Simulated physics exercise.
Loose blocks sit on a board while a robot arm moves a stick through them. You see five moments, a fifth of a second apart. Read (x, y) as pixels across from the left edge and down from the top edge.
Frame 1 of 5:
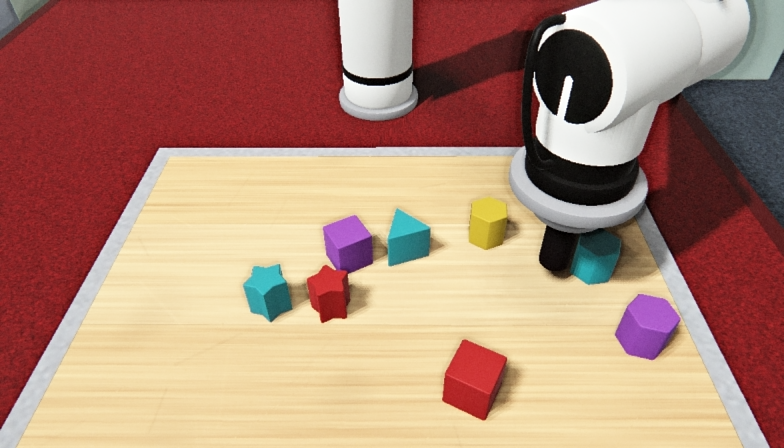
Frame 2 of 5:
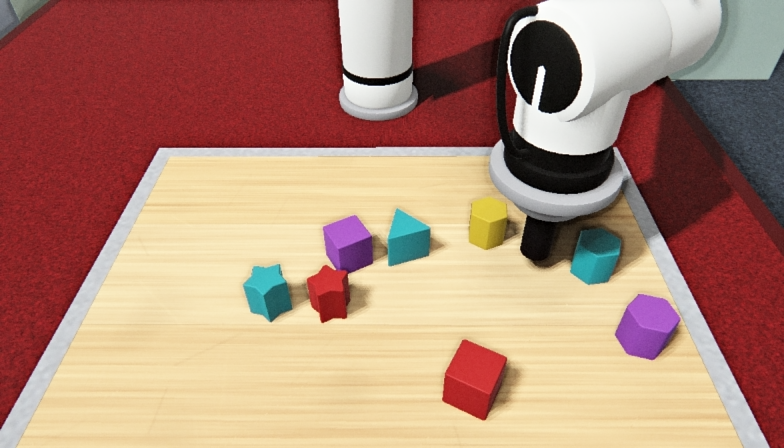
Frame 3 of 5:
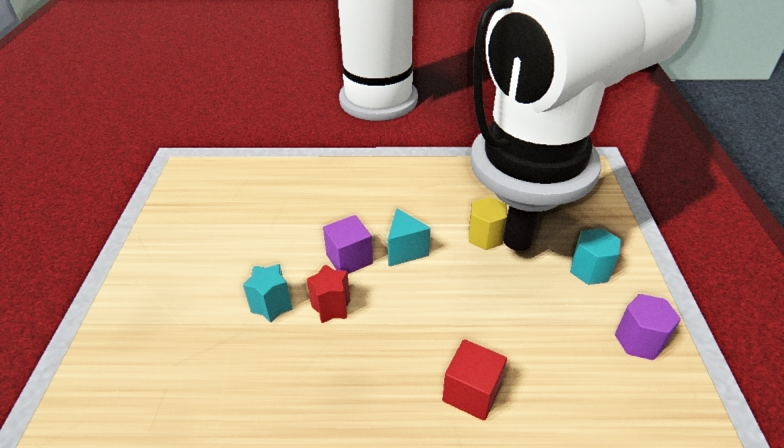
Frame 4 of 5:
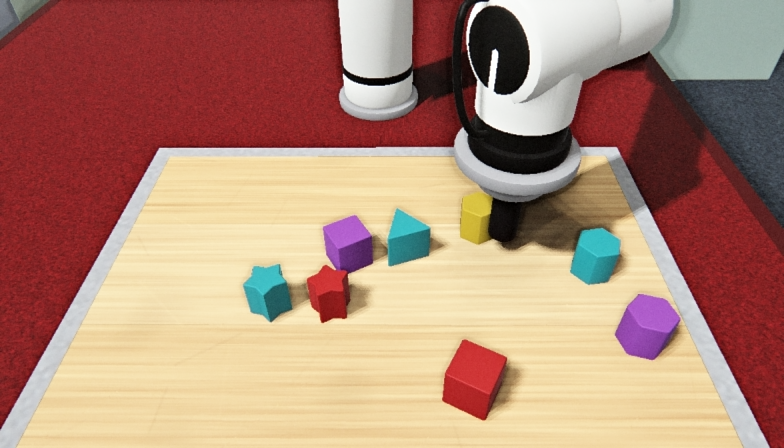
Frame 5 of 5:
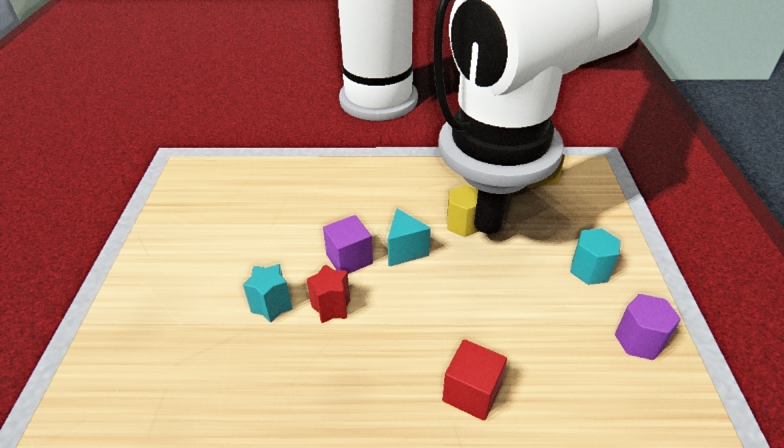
On a wooden board scattered with colourful blocks, a robot arm moved its black stick left, away from a turquoise block, then nudged the yellow hexagonal block a short way left and slightly back.
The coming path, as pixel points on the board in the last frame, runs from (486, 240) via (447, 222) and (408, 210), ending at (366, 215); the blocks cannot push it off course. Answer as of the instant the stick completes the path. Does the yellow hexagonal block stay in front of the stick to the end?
No, it doesn't check out.
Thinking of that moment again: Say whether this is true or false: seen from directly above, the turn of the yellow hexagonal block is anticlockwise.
My answer: False.
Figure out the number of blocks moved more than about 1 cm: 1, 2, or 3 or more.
Going by the path, one block will move.
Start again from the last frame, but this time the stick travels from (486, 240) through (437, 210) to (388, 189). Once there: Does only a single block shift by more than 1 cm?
Yes.
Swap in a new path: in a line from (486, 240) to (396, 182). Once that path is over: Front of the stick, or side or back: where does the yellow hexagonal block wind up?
Final position: Ahead.
On the path given first. One third of the way, stick (447, 206); yellow hexagonal block (429, 177).
Two thirds of the way, stick (408, 195); yellow hexagonal block (405, 164), turned 30° clockwise.
At the end, stick (365, 199); turquoise triangle in place; yellow hexagonal block (405, 164), turned 30° clockwise.
